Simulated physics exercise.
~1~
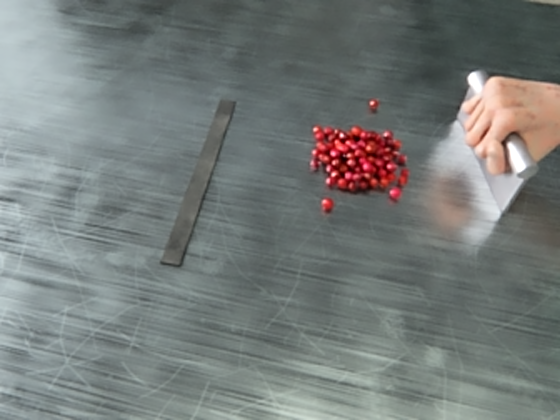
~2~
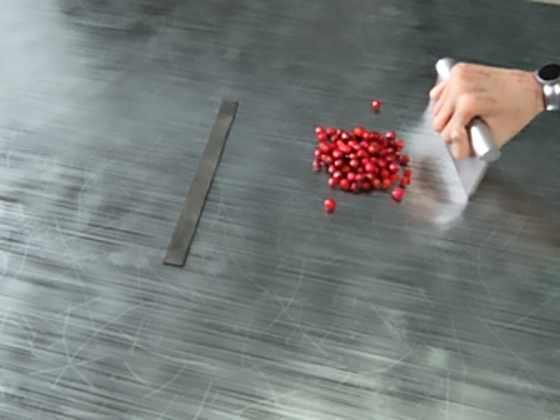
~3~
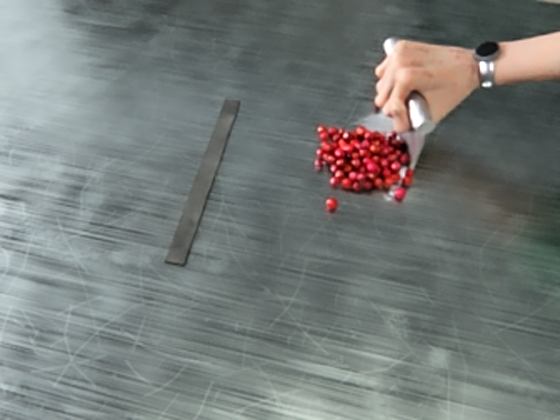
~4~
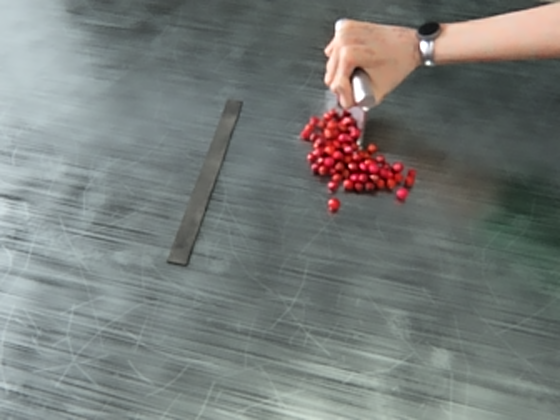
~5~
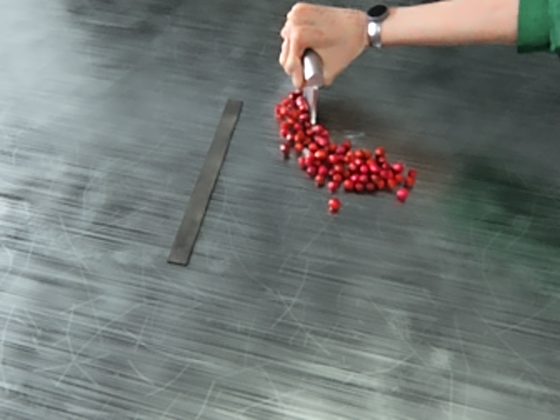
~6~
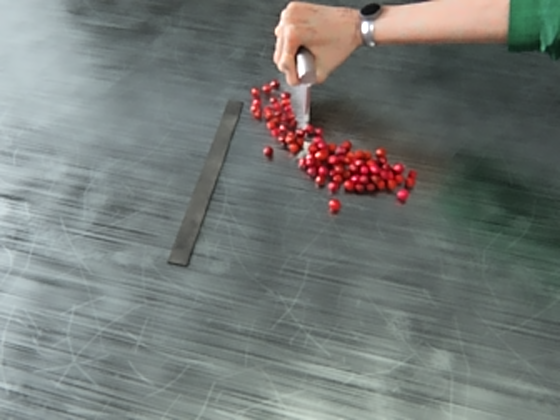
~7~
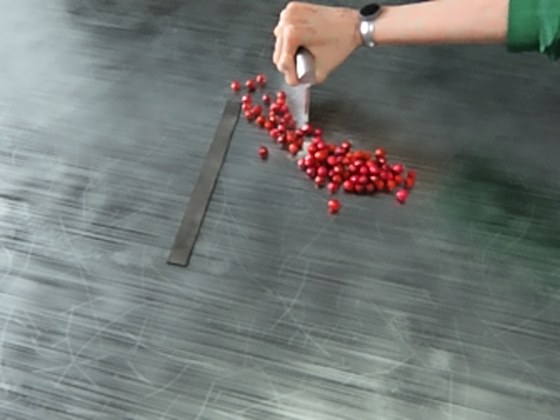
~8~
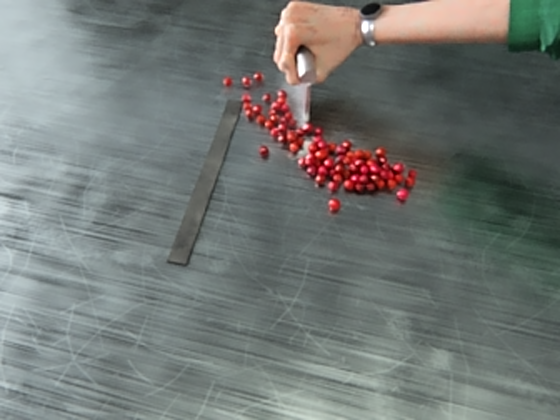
The footage shows a hand pushing a scraper leftward through a pile of red cranberries on a dark, scratched surface, spreading some toward a fixed dark strip. The scraper stops short of the strip, and a few berries roll past its upper end while most remain to its right.
